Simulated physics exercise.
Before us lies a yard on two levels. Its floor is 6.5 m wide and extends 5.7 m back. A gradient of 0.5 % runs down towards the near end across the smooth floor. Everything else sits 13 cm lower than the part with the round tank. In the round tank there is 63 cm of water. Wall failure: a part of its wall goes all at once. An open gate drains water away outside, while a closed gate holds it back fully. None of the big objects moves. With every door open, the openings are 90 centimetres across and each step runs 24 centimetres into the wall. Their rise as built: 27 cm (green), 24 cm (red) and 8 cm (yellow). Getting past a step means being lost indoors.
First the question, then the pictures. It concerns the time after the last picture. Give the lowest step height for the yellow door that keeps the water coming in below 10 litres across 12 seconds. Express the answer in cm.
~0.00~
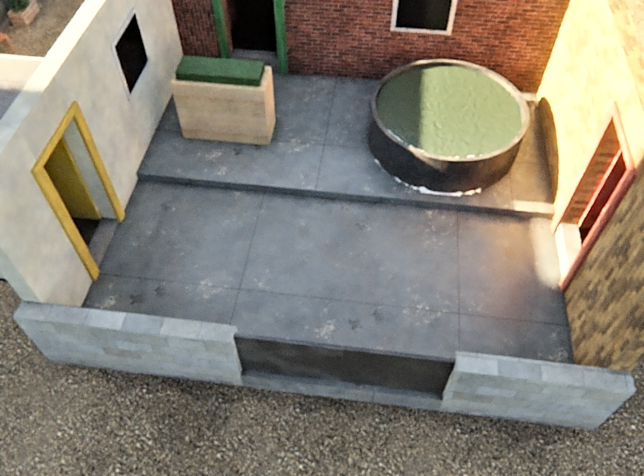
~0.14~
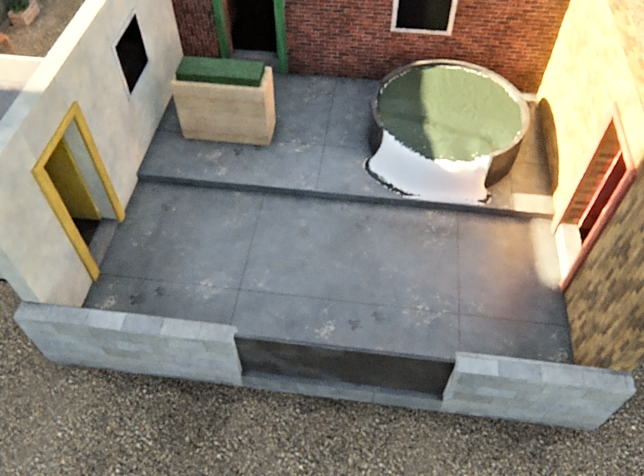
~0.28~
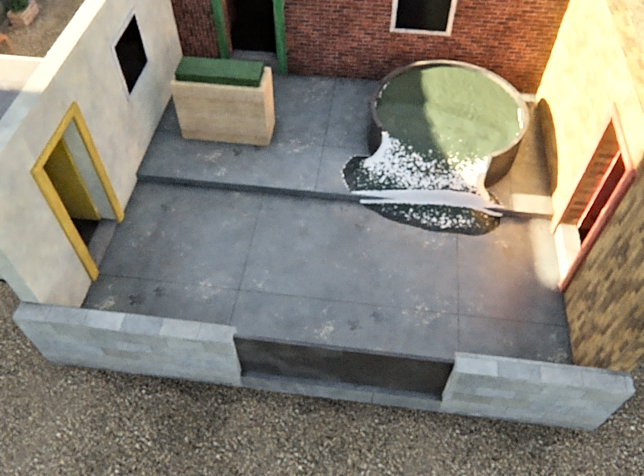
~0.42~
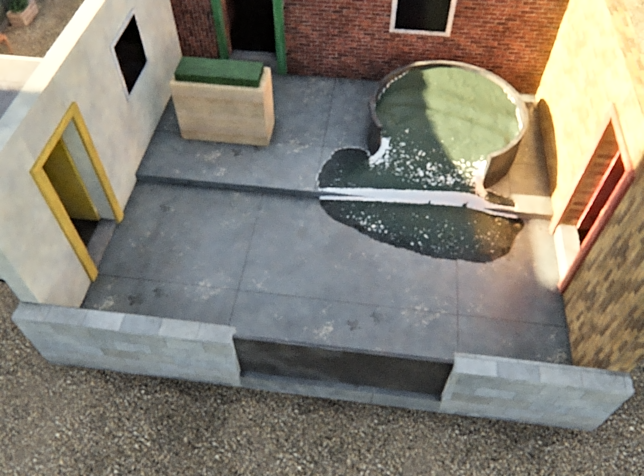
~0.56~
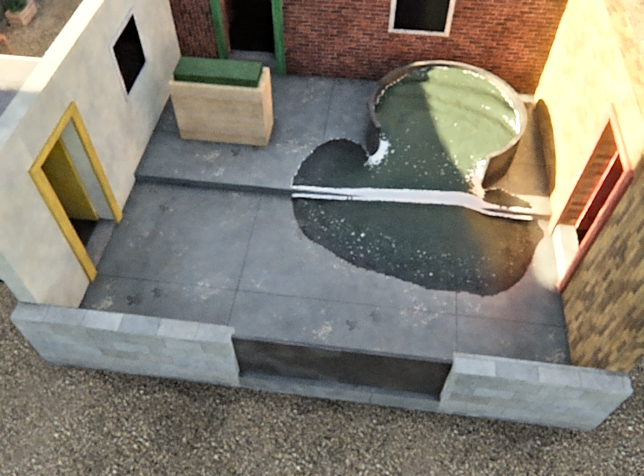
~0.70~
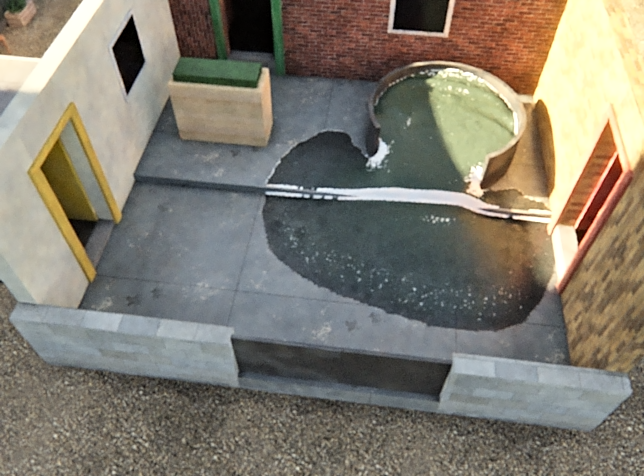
I would say about 16 cm.
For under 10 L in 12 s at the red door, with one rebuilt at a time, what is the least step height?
For red: Close to 12.0 cm.
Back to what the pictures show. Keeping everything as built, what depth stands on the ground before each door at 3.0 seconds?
Door depths (cm): Green = 0, red = 4, yellow = 11.
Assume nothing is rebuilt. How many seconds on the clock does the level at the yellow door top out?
It peaks at about 3.4 s.
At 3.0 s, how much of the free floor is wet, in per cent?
I'd say near 55 percent.
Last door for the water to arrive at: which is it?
It is the green one.
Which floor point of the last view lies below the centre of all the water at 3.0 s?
Centre estimate: (373, 257) px, approximately.
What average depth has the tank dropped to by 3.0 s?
Around 19 cm deep on average.
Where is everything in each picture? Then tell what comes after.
Still water, 63 cm deep, in the round tank at (448, 110); the yellow door at (86, 200) is dry, in the first picture.
Water pours out at (424, 177) and has run 0.3 m, to (475, 204); about 8 cm deep outside, 63 cm at the back, in the second picture.
Water pours out at (423, 180) and has run 0.7 m, to (485, 229); about 10 cm deep outside, 63 cm at the back, in the third picture.
Water pours out at (422, 182) and has run 1.2 m, to (477, 258); about 8 cm deep outside, 63 cm at the back, in the fourth picture.
The gap is at (421, 182), the front 1.7 m out at (491, 287); the back of the round tank holds 62 cm, in the fifth picture.
Water pours out at (420, 182) and has run 2.2 m, to (474, 324); about 4 cm deep outside, 55 cm at the back; the yellow door at (82, 202), 4.8 m from the gap, is still 2.5 m from the nearest water, in the sixth picture.
After 1.4 s water covers 50 % of the floor, deepest (26 cm) near (576, 400); it has not reached the yellow door.
After 3.0 s water covers 55 % of the floor, deepest (38 cm) near (65, 338); 11 cm at the yellow door, 0 litres in over its 8 cm step.
After 12.0 s water covers 70 % of the floor, deepest (16 cm) near (561, 398); 12 cm at the yellow door, 174 litres in over its 8 cm step.
At the yellow door as built, the water arrived by 2.3 s and peaked near 17 cm at 3.4 s.
Run again over the same 12 s with other heights there, 25 litres in over 14 cm, 2 litres over 19 cm. The limit of 10 litres is kept from about 16 cm up.
